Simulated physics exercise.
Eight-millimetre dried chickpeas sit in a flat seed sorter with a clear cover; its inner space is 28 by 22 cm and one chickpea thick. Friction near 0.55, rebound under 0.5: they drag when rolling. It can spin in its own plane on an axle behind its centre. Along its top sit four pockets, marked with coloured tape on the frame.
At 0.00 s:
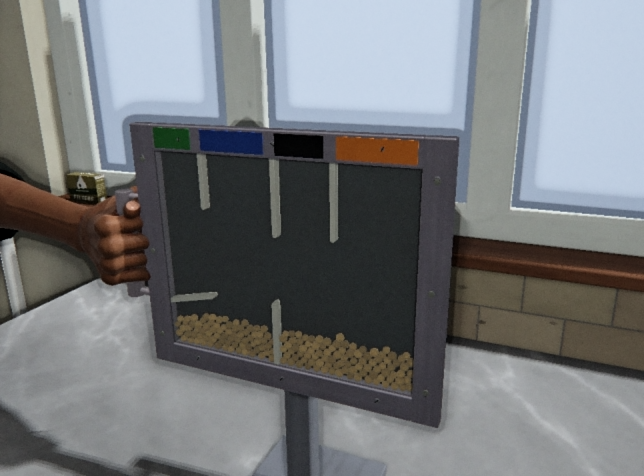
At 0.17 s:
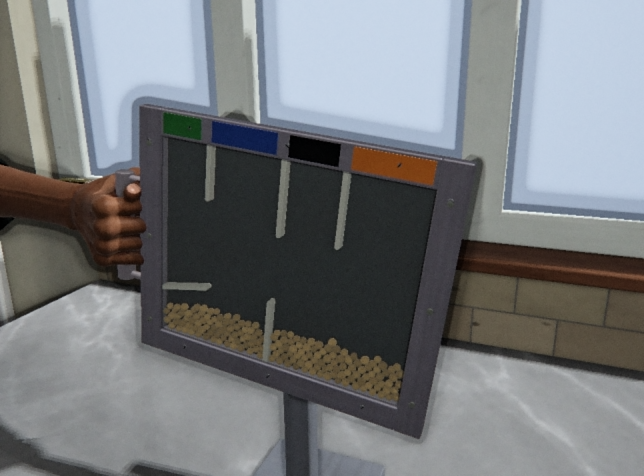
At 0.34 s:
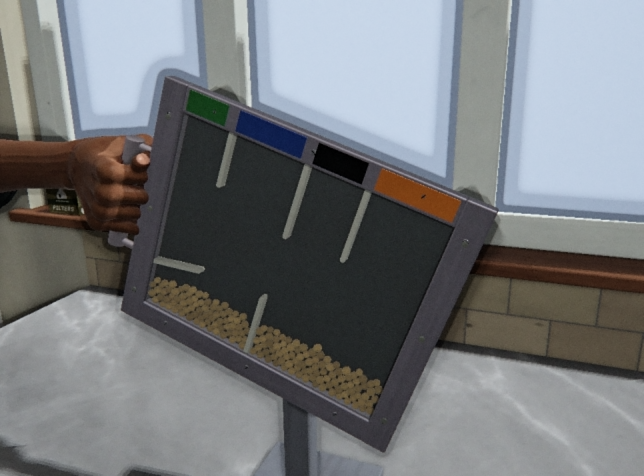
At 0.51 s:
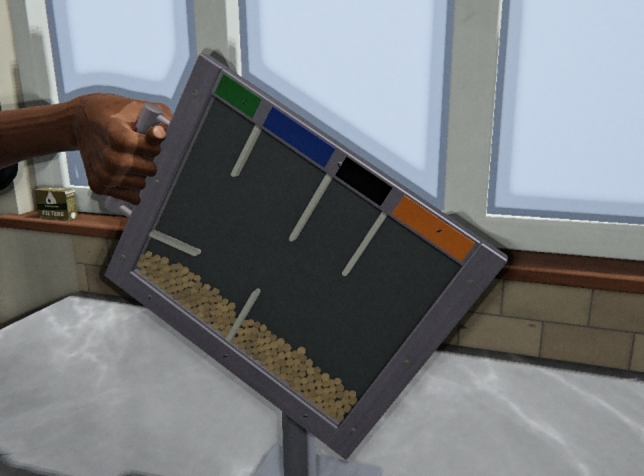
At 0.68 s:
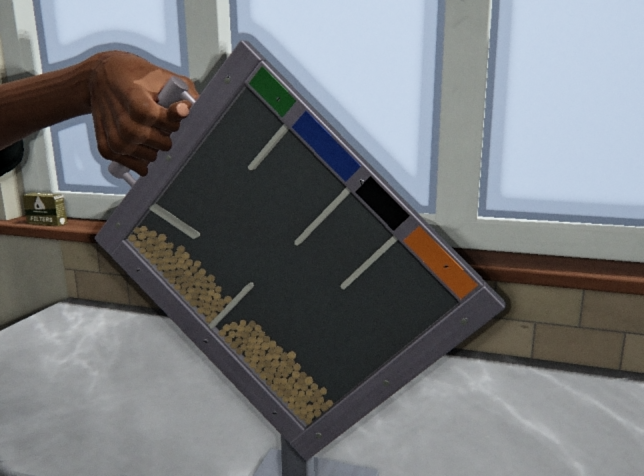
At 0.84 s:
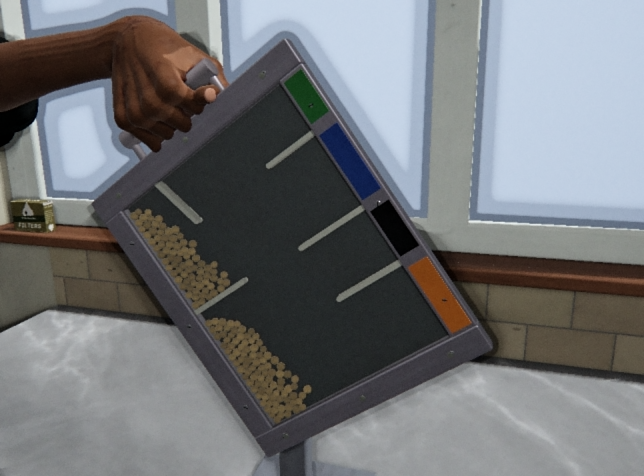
A framed flat case with a dark interior stands on a pale marbled counter before bright windows and tan wall tiles, seen from the front by a still camera. Green, blue, black and orange blocks line its top from left to right, above pale dividers and a low layer of tan chickpeas. A hand gripping its left side turns it steadily clockwise, and the chickpeas slope steeply, bunching against the lower divider and in the bottom corner.
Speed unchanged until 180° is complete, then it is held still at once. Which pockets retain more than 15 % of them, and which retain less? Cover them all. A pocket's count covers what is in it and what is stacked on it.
Orange pocket - more; green pocket - less; black pocket - more; blue pocket - less.
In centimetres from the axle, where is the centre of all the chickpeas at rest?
Roughly 8 cm to the left of the axle and 7 cm under it.
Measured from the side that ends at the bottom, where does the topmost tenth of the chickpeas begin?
About 8 cm.
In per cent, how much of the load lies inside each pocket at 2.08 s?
Orange pocket: 35; green pocket: 0; black pocket: 25; blue pocket: 5.
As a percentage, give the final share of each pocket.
Orange pocket 70%, green pocket 0%, black pocket 25%, blue pocket 5%.
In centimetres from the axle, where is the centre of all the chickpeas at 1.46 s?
Offset from axle: Approx. 7 cm left, 3 cm below.
After 1.46 s it has turned 99°, the chickpeas' middle is 7 cm left of and 3 cm below the axle; inside pockets, nothing yet.
After 2.08 s it has turned 143°, the chickpeas' middle is 4 cm left of and 9 cm below the axle; inside pockets, orange 35 %, black 25 %, blue 5 %.
At rest by 3.7 s, orange 70 %, green 0 %, black 25 %, blue 5 %.
